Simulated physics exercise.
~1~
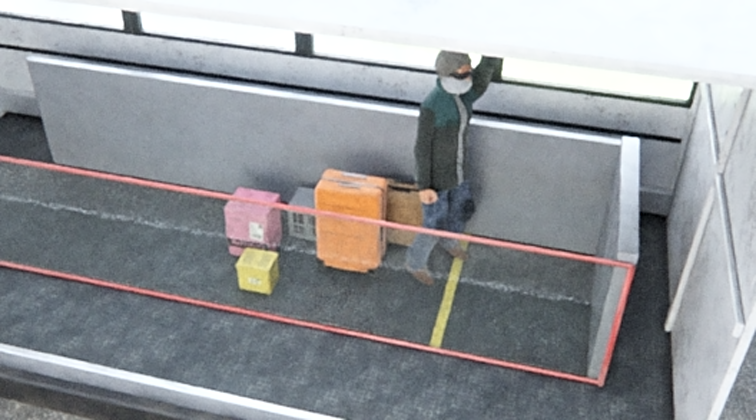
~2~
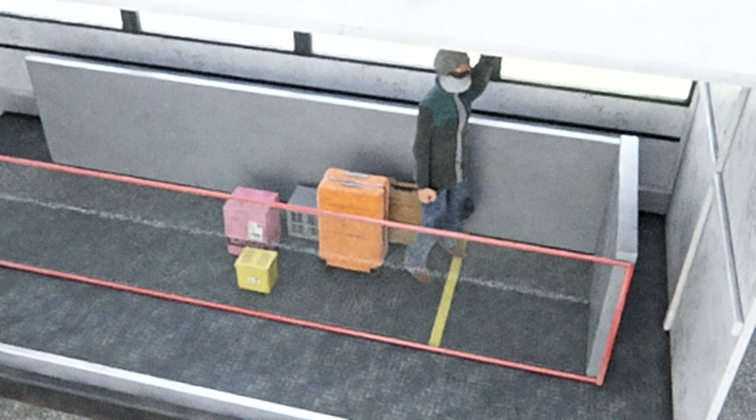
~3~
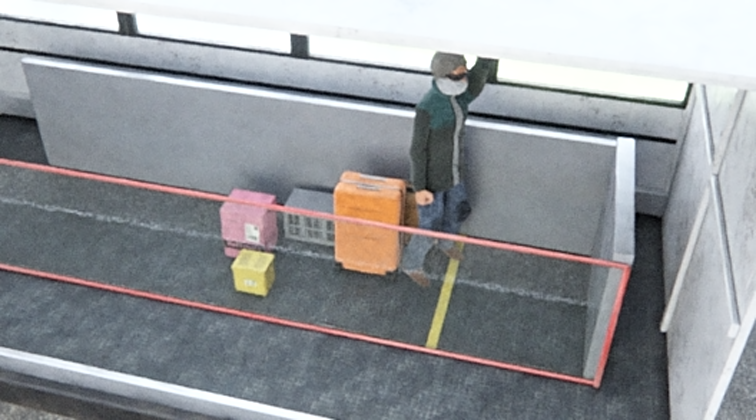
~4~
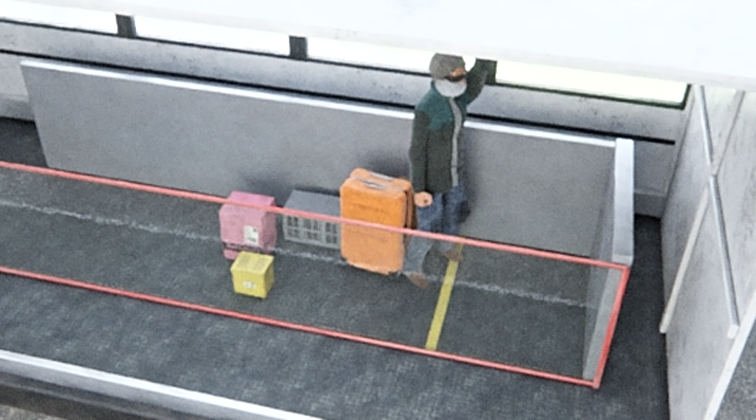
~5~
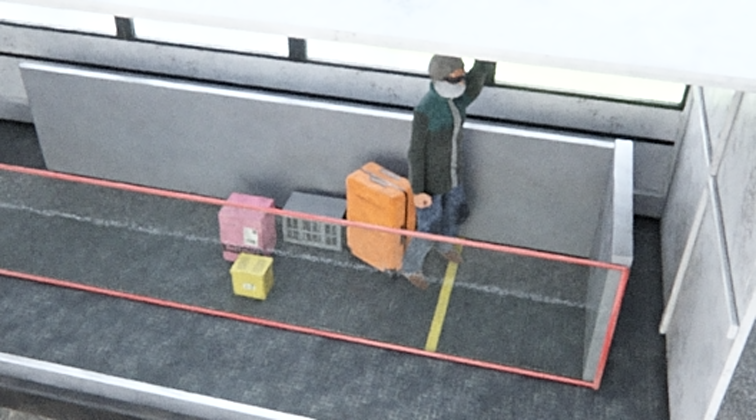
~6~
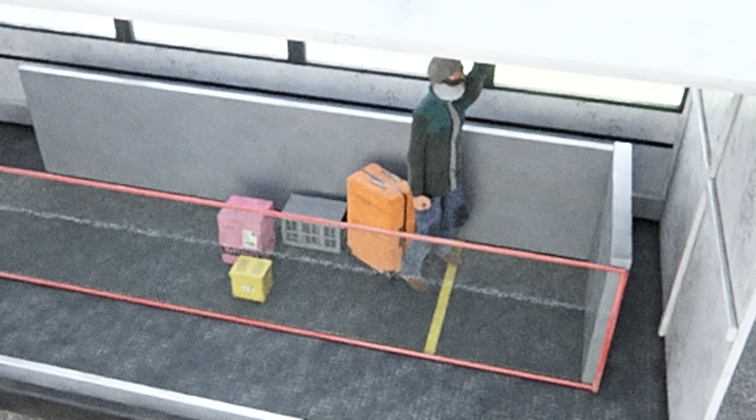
A big orange suitcase slid a short way right across the bay floor, hiding the brown case beside a man holding the rail, and stopped upright short of the yellow line, while the pink pack, grey crate and yellow tub stayed put.
